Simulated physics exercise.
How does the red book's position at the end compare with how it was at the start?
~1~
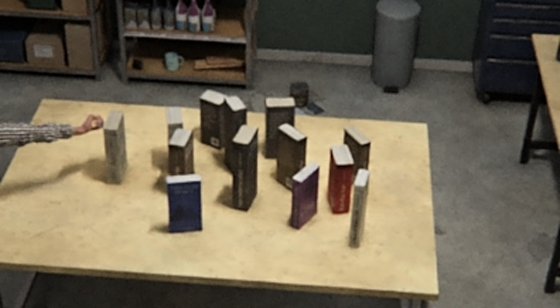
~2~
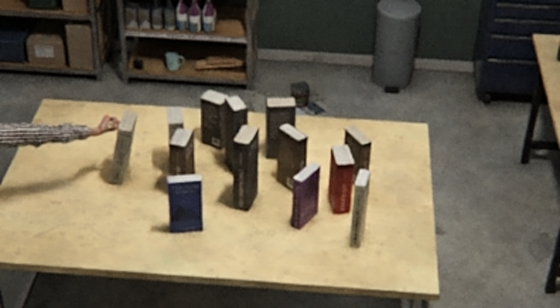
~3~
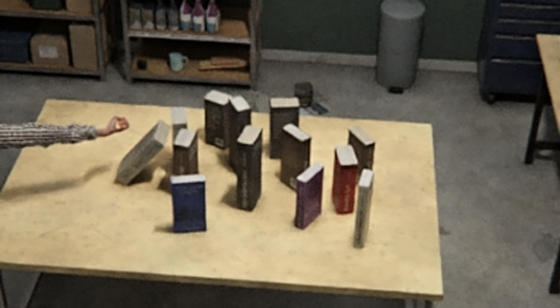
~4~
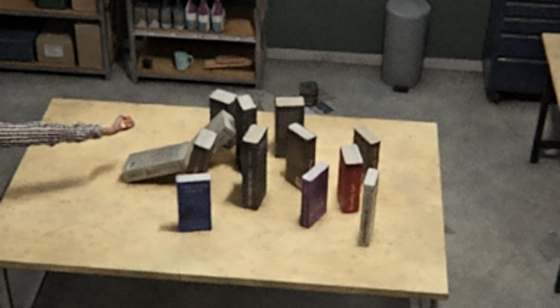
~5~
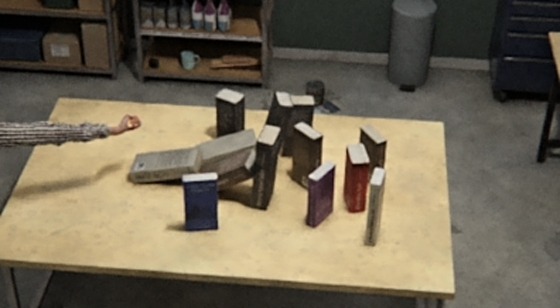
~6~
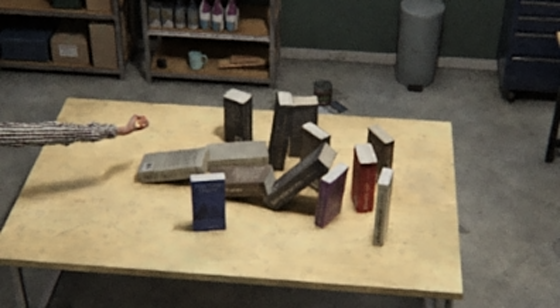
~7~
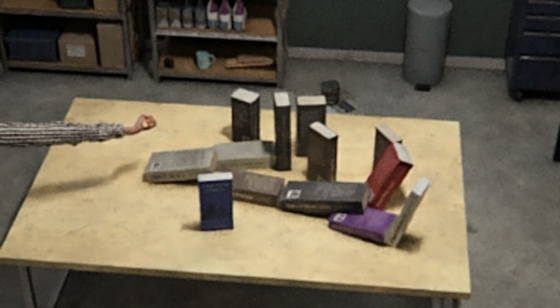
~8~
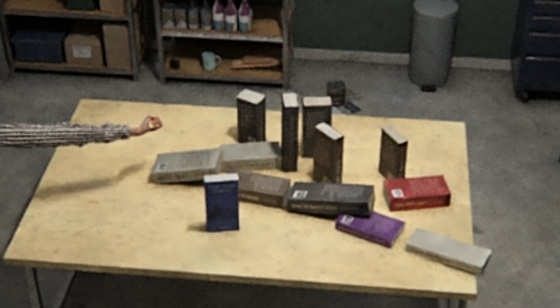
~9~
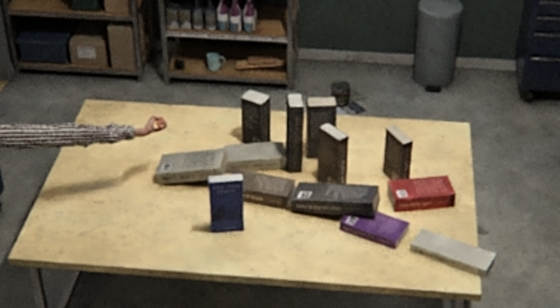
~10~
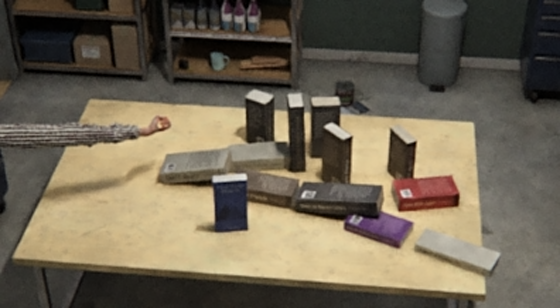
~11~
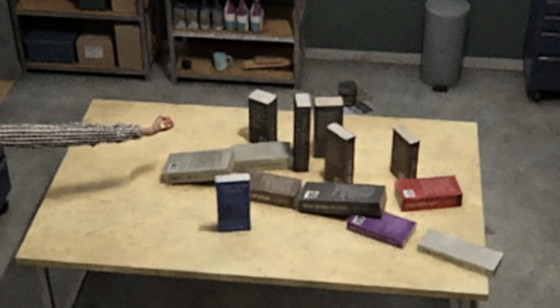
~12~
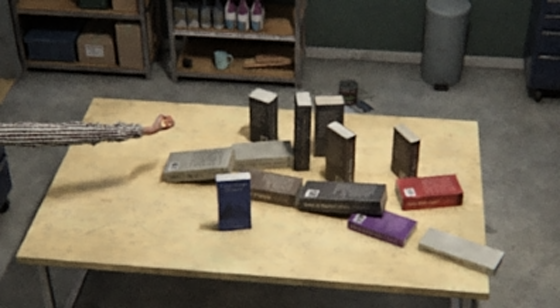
At the start the red book stands upright on the right part of the table. By the end it has been knocked over and lies on its side.
